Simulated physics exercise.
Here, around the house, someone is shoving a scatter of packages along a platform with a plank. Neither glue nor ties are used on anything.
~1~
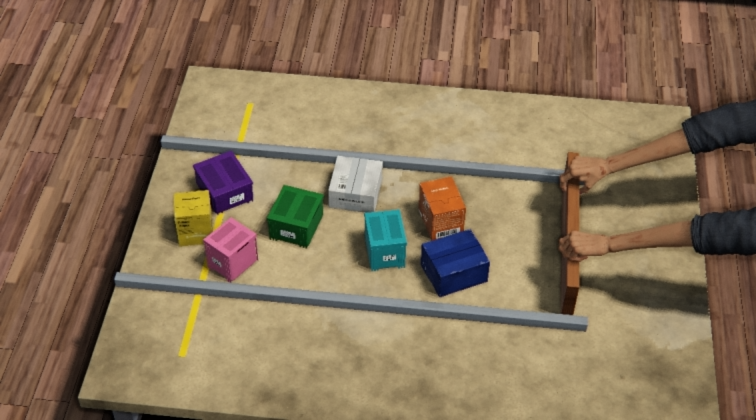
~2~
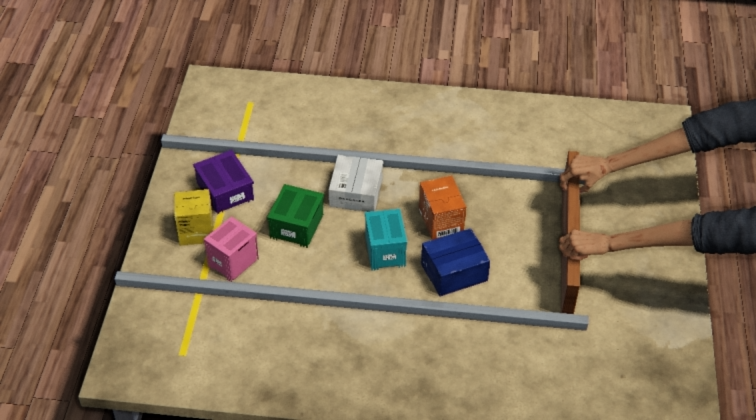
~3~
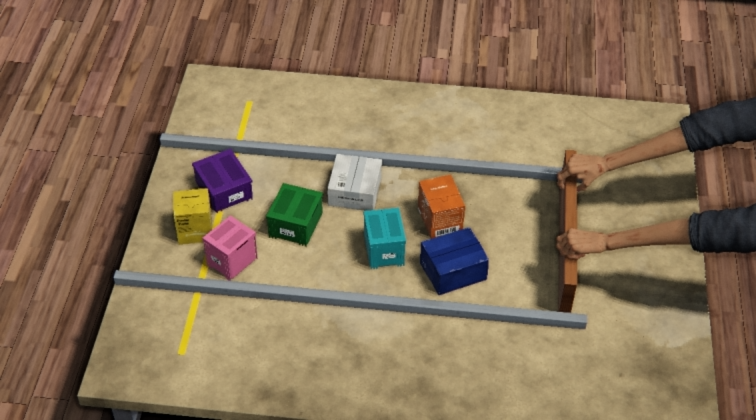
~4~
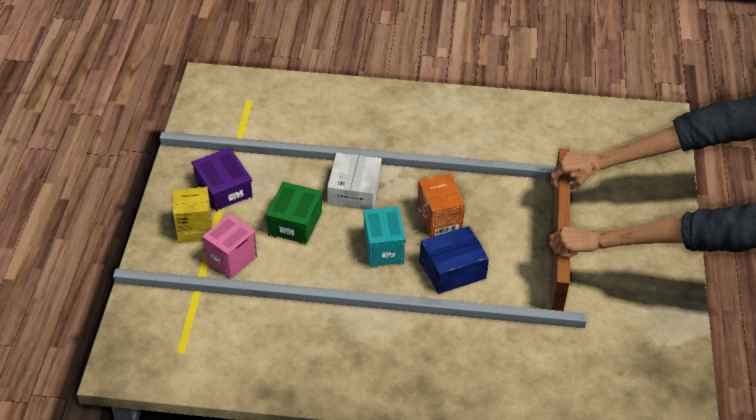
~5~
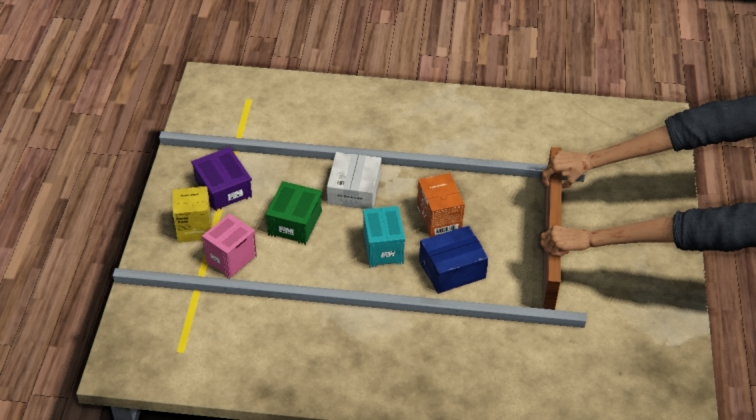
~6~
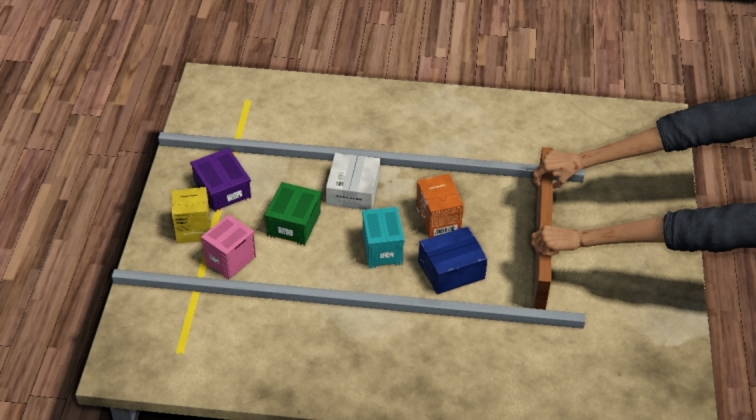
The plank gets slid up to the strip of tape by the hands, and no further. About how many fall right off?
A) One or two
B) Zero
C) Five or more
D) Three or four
D.
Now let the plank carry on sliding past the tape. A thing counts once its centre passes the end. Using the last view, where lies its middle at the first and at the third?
First about (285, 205), next about (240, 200).
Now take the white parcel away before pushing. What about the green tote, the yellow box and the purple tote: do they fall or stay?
In that case the green tote winds up down, the yellow box winds up down, and the purple tote stays where it is.
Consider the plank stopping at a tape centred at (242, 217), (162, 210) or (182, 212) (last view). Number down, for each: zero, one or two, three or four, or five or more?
The falls would be just one or two; five or over; five or over.
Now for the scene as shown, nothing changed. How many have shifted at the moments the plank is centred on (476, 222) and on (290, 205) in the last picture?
Respectively 1 and 8.
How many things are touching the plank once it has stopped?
The answer is 3.
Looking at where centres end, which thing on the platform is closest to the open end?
It's the turquoise tote that is foremost.
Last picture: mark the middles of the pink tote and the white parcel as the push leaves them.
Around (183, 254), then around (172, 161).
Soon after, none off yet; yellow box at rest near (192, 215); purple tote at rest near (221, 180); pink tote at rest near (229, 248).
After that, none off yet; yellow box at rest near (192, 215); purple tote displaced a little near (218, 177); pink tote at rest near (229, 248).
And then, none off yet; yellow box displaced well along near (121, 210); purple tote displaced about its own width near (178, 170); pink tote displaced a little near (209, 255).
In the end, the number that fall off is three or four; gone, green tote, purple tote and yellow box.
